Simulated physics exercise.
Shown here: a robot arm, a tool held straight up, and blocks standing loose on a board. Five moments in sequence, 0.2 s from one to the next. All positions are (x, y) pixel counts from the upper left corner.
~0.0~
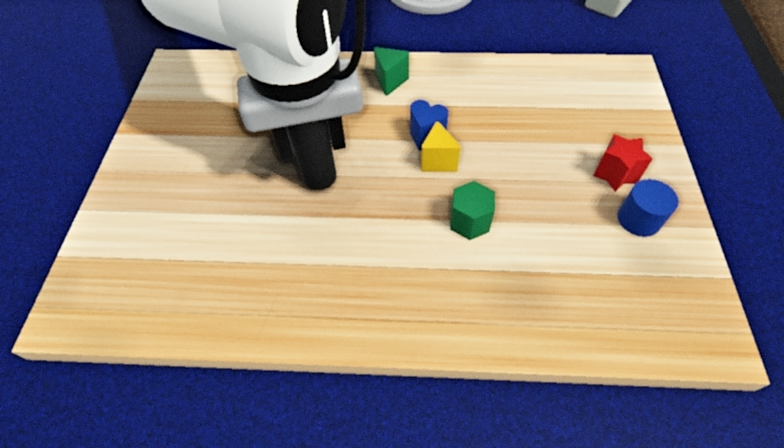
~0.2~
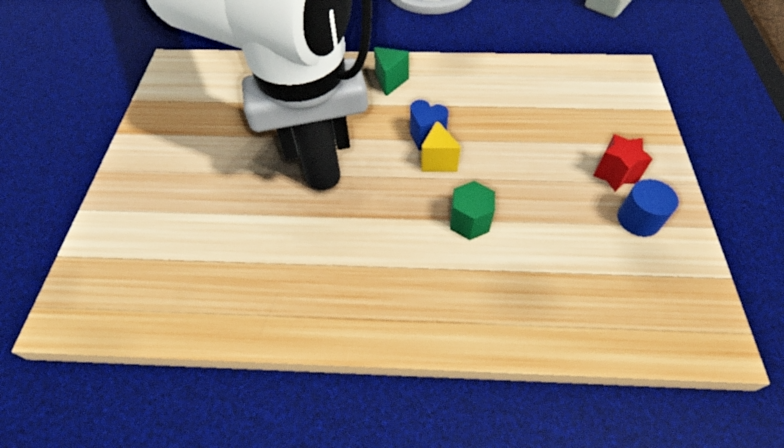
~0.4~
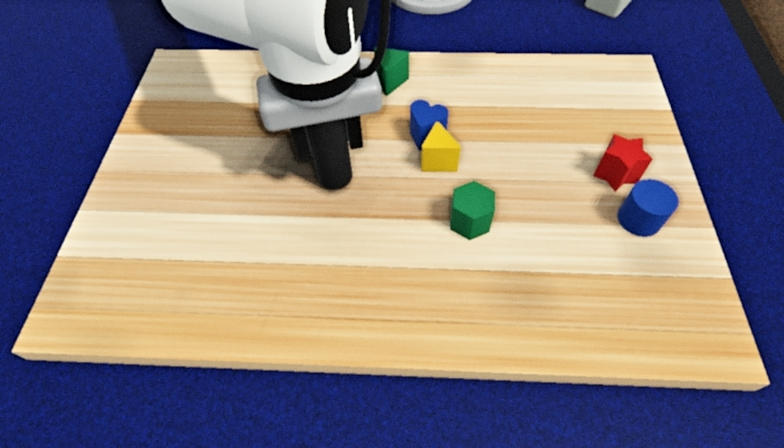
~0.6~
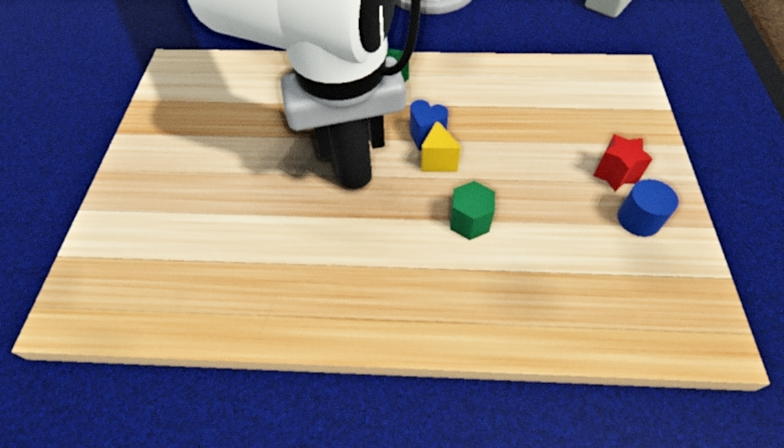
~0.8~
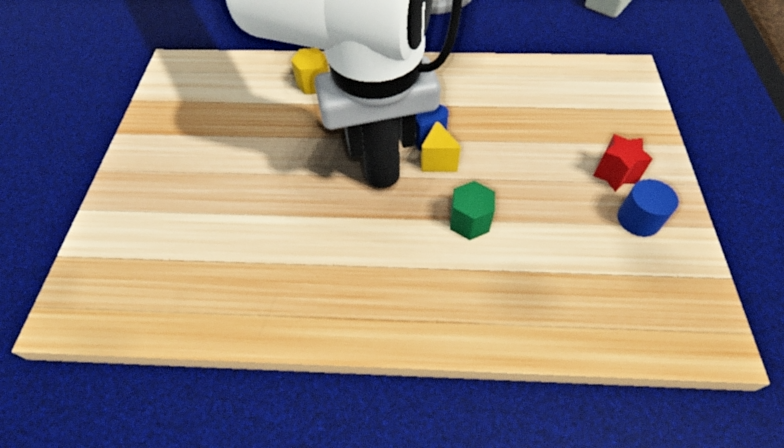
A robot arm slides its black tool right across the board while the blocks stay still.
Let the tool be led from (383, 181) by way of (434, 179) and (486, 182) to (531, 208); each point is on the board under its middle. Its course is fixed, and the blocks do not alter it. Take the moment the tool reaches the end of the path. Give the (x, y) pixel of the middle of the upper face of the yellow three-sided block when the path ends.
Close to (469, 128).
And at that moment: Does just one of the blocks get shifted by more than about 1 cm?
My answer is yes.
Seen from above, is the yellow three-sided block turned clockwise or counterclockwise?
It twists anticlockwise.
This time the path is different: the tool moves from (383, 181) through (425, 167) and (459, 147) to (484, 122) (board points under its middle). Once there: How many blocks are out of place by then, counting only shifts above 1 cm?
Going by the path, one block will move.
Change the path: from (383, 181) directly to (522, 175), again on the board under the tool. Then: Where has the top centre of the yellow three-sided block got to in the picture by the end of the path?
The top centre is at (471, 127).
On the path given first. One third of the way, tool at (436, 173); yellow three-sided block at (458, 131), turned 35° anticlockwise.
Two thirds of the way, tool at (487, 175); yellow three-sided block at (469, 128), turned 90° anticlockwise.
At the end, tool at (533, 202); yellow three-sided block at (469, 128), turned 90° anticlockwise; green hexagon unmoved.
